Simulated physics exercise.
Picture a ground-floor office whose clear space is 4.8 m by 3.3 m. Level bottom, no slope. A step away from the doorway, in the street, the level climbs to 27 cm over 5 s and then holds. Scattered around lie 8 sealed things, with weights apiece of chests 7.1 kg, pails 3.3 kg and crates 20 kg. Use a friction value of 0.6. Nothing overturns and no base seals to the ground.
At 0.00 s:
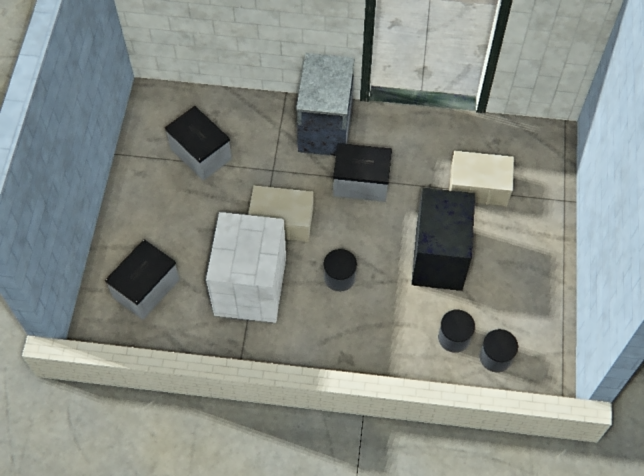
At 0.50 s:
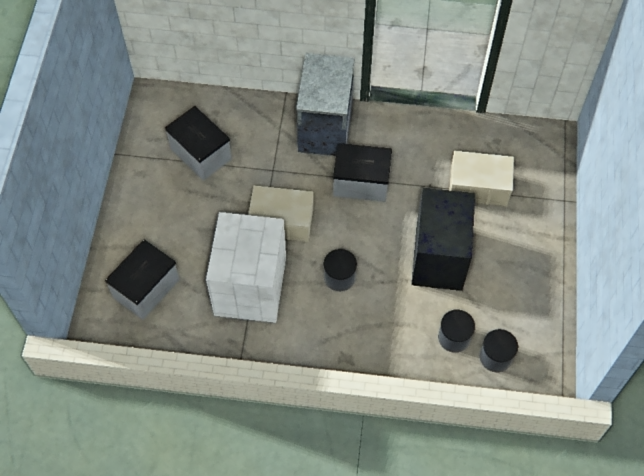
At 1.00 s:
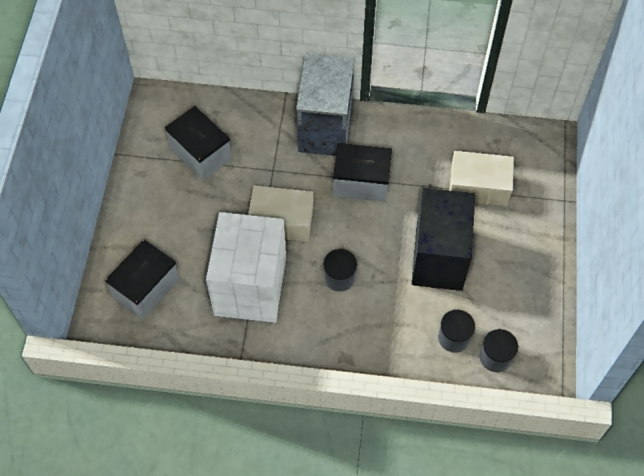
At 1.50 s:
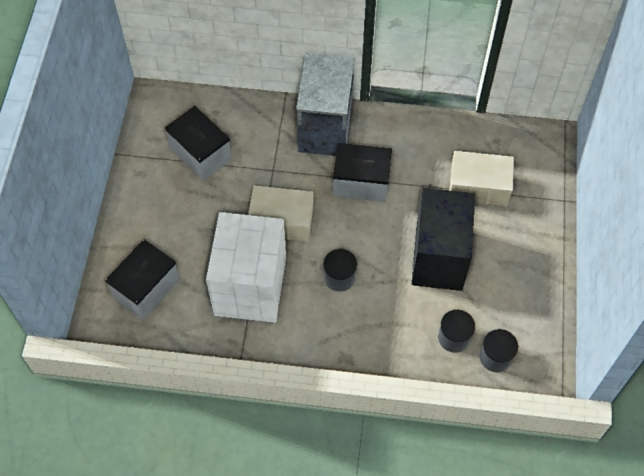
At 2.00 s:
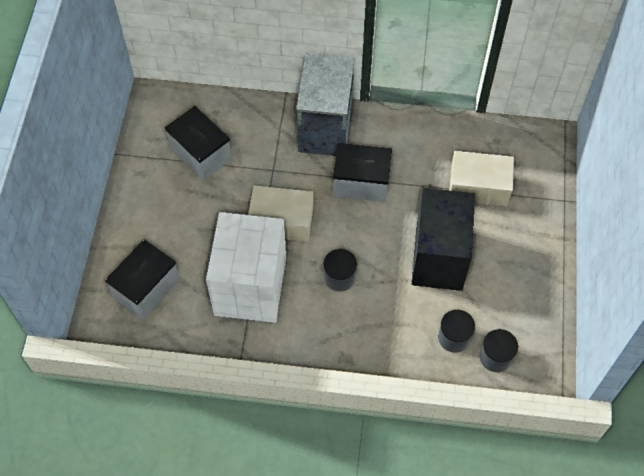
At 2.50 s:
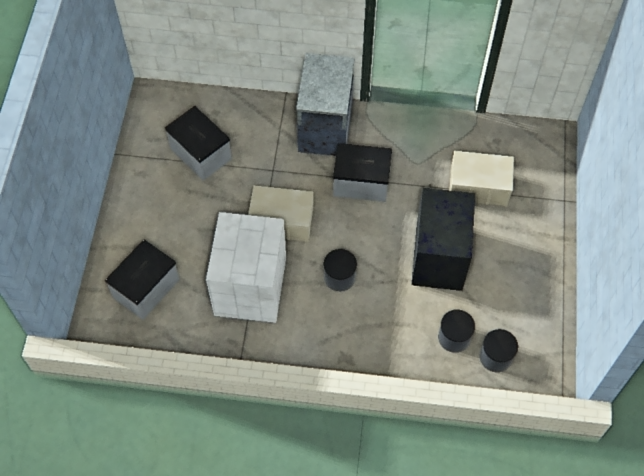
Green water covering the ground outside a walled room, then spreading in a small patch through the doorway past unmoving boxes.
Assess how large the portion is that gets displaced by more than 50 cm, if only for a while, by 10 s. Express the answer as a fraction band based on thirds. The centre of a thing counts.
The band is one third to two thirds.
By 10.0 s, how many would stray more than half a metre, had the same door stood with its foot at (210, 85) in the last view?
Then it comes to 6.
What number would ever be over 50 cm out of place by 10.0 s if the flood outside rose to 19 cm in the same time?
That would make 3 of them.
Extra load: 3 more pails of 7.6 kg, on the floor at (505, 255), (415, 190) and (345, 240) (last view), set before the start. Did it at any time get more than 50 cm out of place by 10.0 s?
So, in the order asked, it's too far, too far and too far.
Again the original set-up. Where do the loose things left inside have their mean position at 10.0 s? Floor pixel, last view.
Roughly at (316, 275).
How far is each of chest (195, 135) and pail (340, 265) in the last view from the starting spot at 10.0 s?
The first is 5 cm from its start, the second 140 cm.
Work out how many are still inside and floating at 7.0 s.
Answer: 3.
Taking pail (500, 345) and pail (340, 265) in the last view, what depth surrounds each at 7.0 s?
Depth approx. 8 cm / 2 cm.
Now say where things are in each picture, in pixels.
In the first frame, a chest at (197, 133) rests on the ground; a chest at (363, 162) rests on the ground; 0.0 m2 under water; 0 of 8 have shifted.
In the second frame, a chest at (197, 133) rests on the ground; a chest at (363, 162), on the bottom; 0.0 m2 under water; 0 of 8 have shifted.
In the third frame, a chest at (197, 133), on the bottom; a chest at (363, 162) rests on the ground; 0.0 m2 under water; 0 of 8 have shifted.
In the fourth frame, a chest at (197, 133), on the bottom; a chest at (363, 162) rests on the ground; 0.0 m2 under water; 0 of 8 have shifted.
In the fifth frame, a chest at (197, 133), on the bottom; a chest at (363, 162) rests on the ground; 0.0 m2 under water; 0 of 8 have shifted.
In the sixth frame, a chest at (197, 133), on the bottom; a chest at (363, 162) rests on the ground; water covers 0.5 m2; 0 of 8 have shifted.
After 3.5 s 0 of 8 are over 50 cm from their spots; 0 afloat.
After 4.5 s 1 of 8 are over 50 cm from their spots; 1 afloat.
After 7.0 s 3 of 8 are over 50 cm from their spots; 3 afloat.
After 10.0 s 4 of 8 are over 50 cm from their spots, and 5 have been at some point; 6 afloat.
